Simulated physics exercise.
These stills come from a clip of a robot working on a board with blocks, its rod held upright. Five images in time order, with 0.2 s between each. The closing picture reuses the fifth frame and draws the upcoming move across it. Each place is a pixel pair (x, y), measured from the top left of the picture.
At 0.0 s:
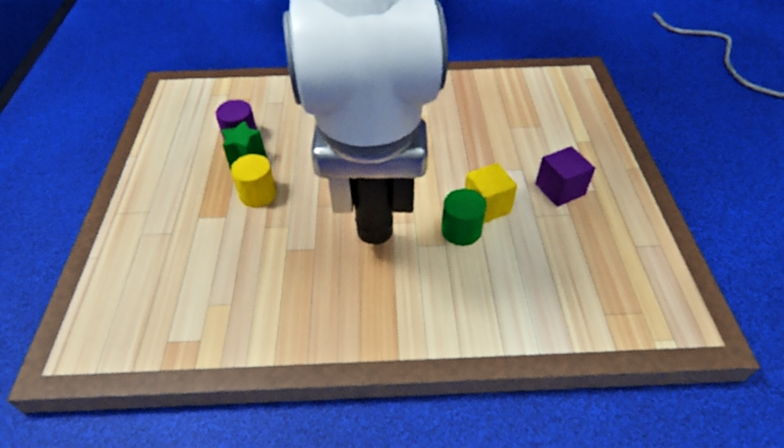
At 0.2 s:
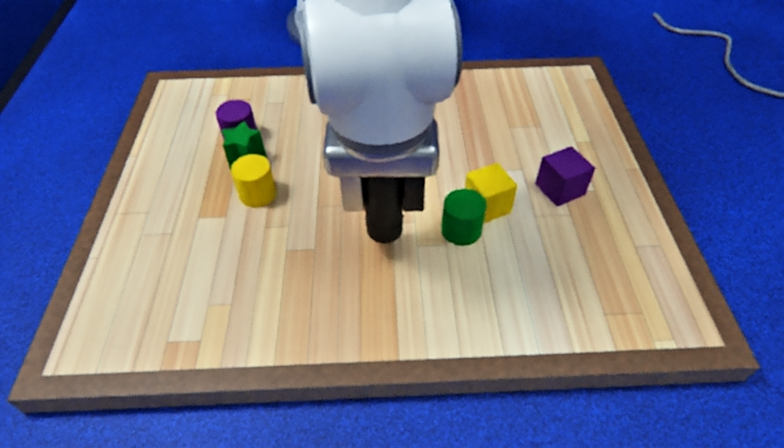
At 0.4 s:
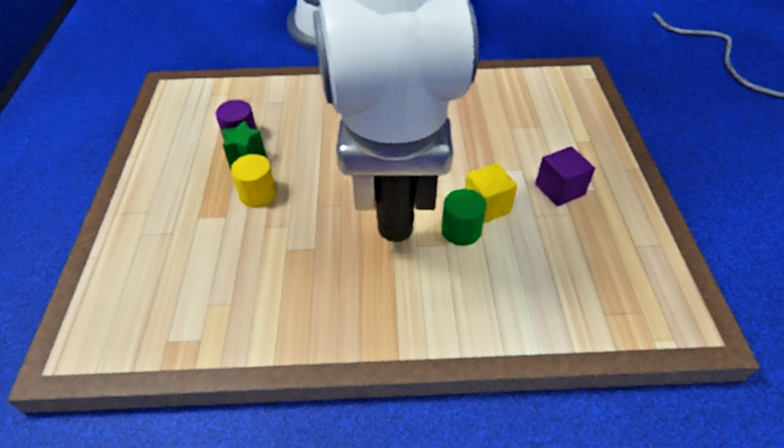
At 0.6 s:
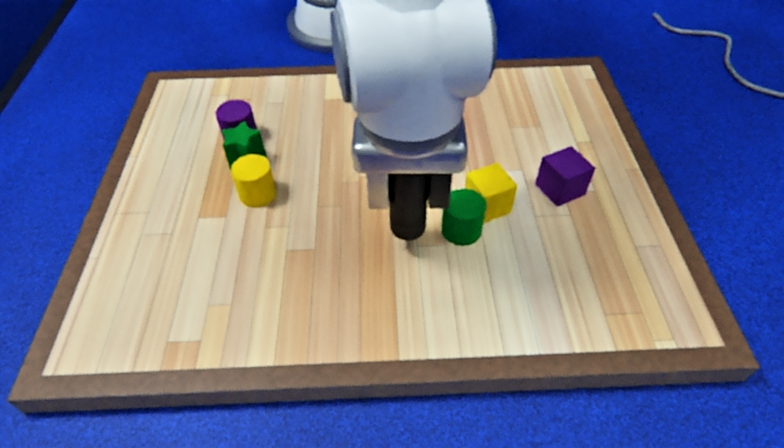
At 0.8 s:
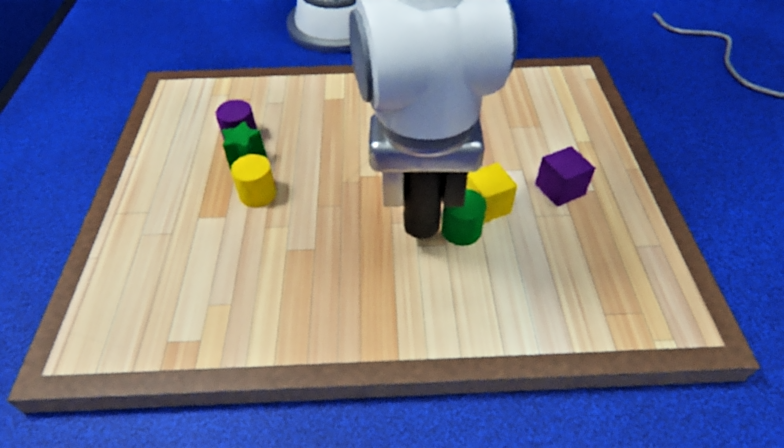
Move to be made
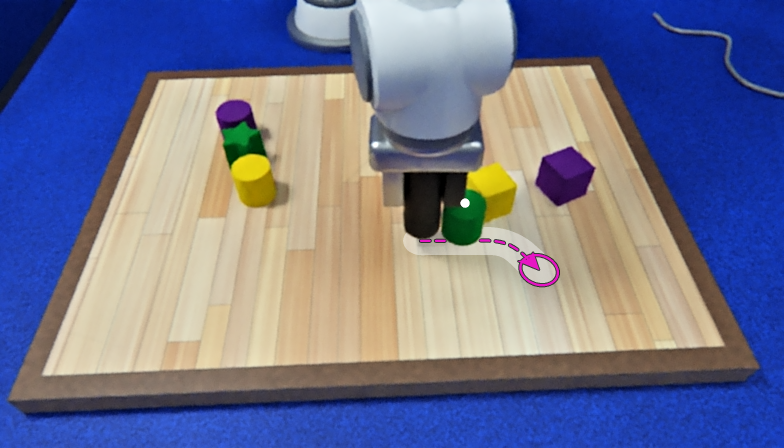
On a wooden board over blue cloth, a white robot arm moved its dark rod slowly to the right, from the open middle to right beside the green cylinder, while the blocks stayed put.
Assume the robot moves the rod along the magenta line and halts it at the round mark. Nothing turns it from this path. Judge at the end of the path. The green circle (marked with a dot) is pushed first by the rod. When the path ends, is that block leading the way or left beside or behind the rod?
When the path ends, it will lie beside or behind the rod.
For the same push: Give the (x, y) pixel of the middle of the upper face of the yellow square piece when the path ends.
Top centre: (514, 169).
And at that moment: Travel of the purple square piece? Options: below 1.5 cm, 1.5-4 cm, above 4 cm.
It will fall in the lowest band, under 1.5 cm.
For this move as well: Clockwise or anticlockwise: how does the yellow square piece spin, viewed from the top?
The yellow square piece rotates counterclockwise.
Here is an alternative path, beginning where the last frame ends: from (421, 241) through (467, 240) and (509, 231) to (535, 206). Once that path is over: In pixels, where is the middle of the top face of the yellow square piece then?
Somewhere near (516, 159).
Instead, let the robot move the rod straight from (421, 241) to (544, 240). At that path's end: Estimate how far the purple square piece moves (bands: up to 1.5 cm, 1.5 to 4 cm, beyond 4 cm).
Its final spot will lie within 1.5 cm of the current one.
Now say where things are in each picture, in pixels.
The first frame shows rod tip (375, 232); block tops, green circle (465, 203); yellow square piece (492, 179); purple square piece (569, 162).
The second frame shows rod (385, 230); blocks unchanged.
The third frame shows rod (396, 229); blocks unchanged.
The fourth frame shows rod (408, 228); blocks unchanged.
The fifth frame shows rod (422, 226); green circle (465, 203); yellow square piece (492, 179); purple square piece (569, 162).
Path on the board, from (421, 241) over (463, 241) and (506, 244) to (539, 270); the dot is on the green circle.
The first path, step by step. One third of the way, rod (466, 226); green circle (503, 202); yellow square piece (508, 174), turned 50° anticlockwise.
Two thirds of the way, rod (510, 229); green circle (538, 197); yellow square piece (514, 169), turned 75° anticlockwise.
At the end, rod (544, 255); green circle (542, 198); yellow square piece (514, 169), turned 75° anticlockwise; purple square piece in place.
